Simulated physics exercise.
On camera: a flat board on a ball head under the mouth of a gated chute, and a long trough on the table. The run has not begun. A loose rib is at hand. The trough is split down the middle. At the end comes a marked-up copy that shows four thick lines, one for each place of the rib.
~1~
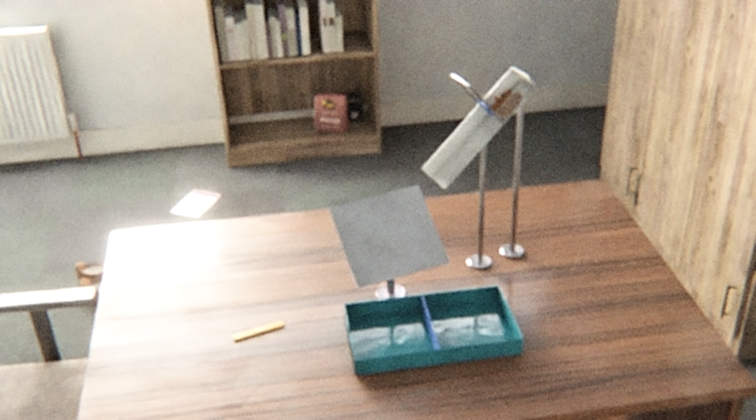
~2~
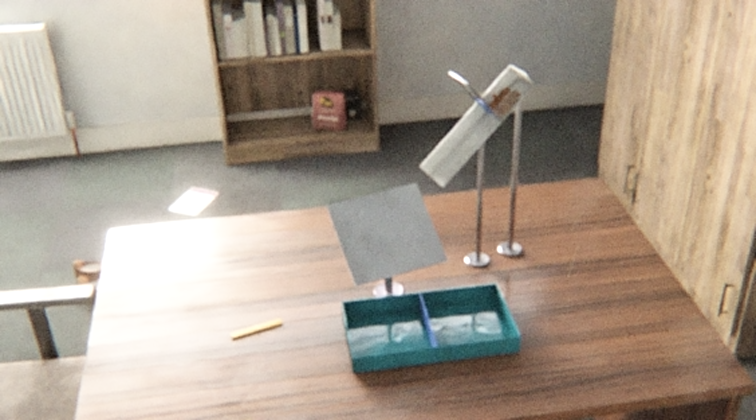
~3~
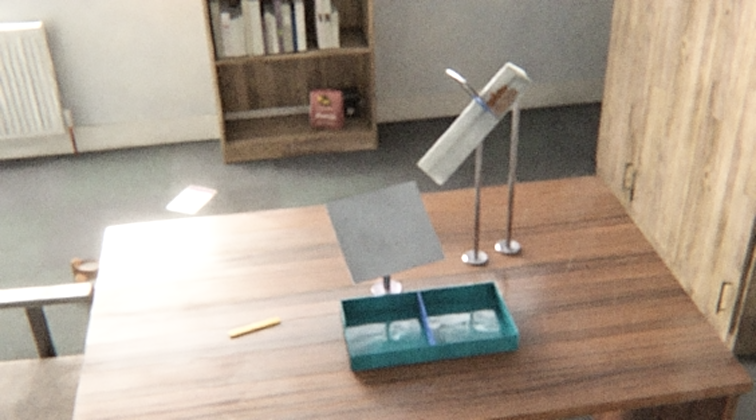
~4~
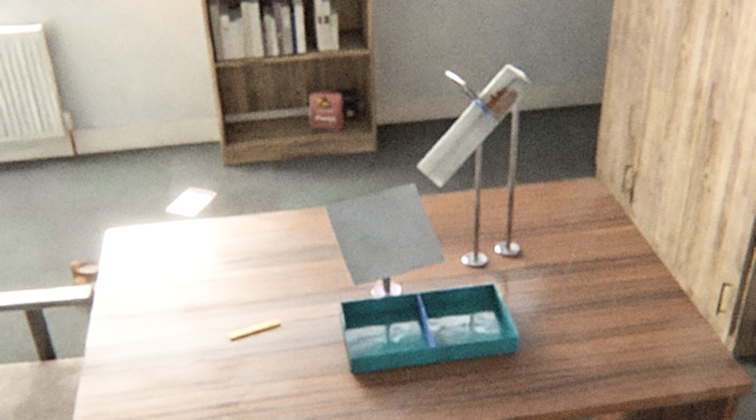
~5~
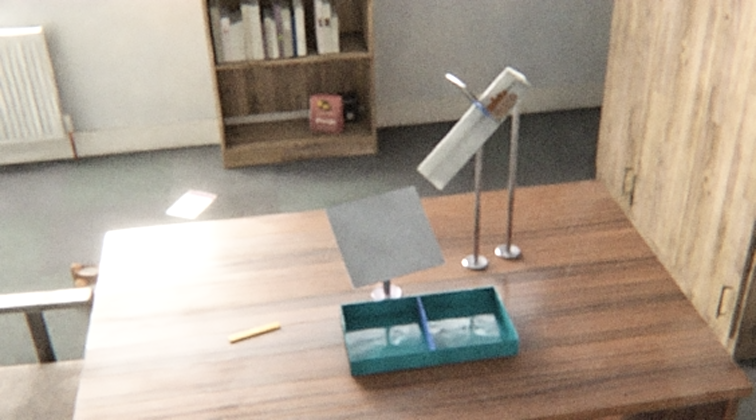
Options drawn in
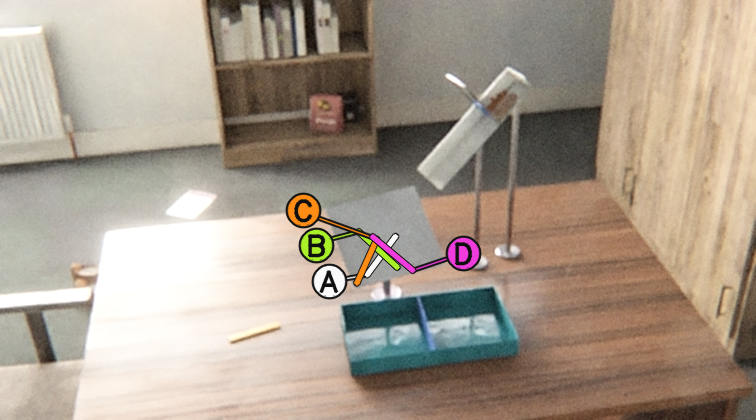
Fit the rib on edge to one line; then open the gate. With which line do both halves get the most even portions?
B is best.
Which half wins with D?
Right.
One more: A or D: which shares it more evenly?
That is line A.
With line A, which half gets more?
Left.
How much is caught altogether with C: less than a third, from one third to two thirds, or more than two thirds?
It is more than two thirds.
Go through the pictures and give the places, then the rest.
Load behind the gate at (503, 107), cereal balls; lip of the chute at (438, 183), sloping fairly steeply, in the first frame.
Middle of the board at (387, 233), tilted fairly steeply; middle of its low edge at (403, 273); of its high edge at (372, 194), in the second frame.
Front corners of the trough at (351, 356) and (518, 334); front end of its middle wall at (436, 345); gate still shut at (481, 102), in the third frame.
Middle of the load at (498, 105); lip at (434, 181), in the fourth frame.
Middle of the load at (499, 108); lip at (434, 184), in the fifth frame.
On the marked copy, line A from (395, 236) to (367, 274); line B from (358, 231) to (397, 267); line C from (376, 239) to (356, 283); line D from (372, 236) to (412, 270).
Choosing A, of what is caught, most in the left half, about a quarter in the right.
Choosing B, of what is caught, about half in the left half, about half in the right.
Choosing C, of what is caught, most in the left half, about a quarter in the right.
Choosing D, of what is caught, a small part in the left half, nearly all in the right.
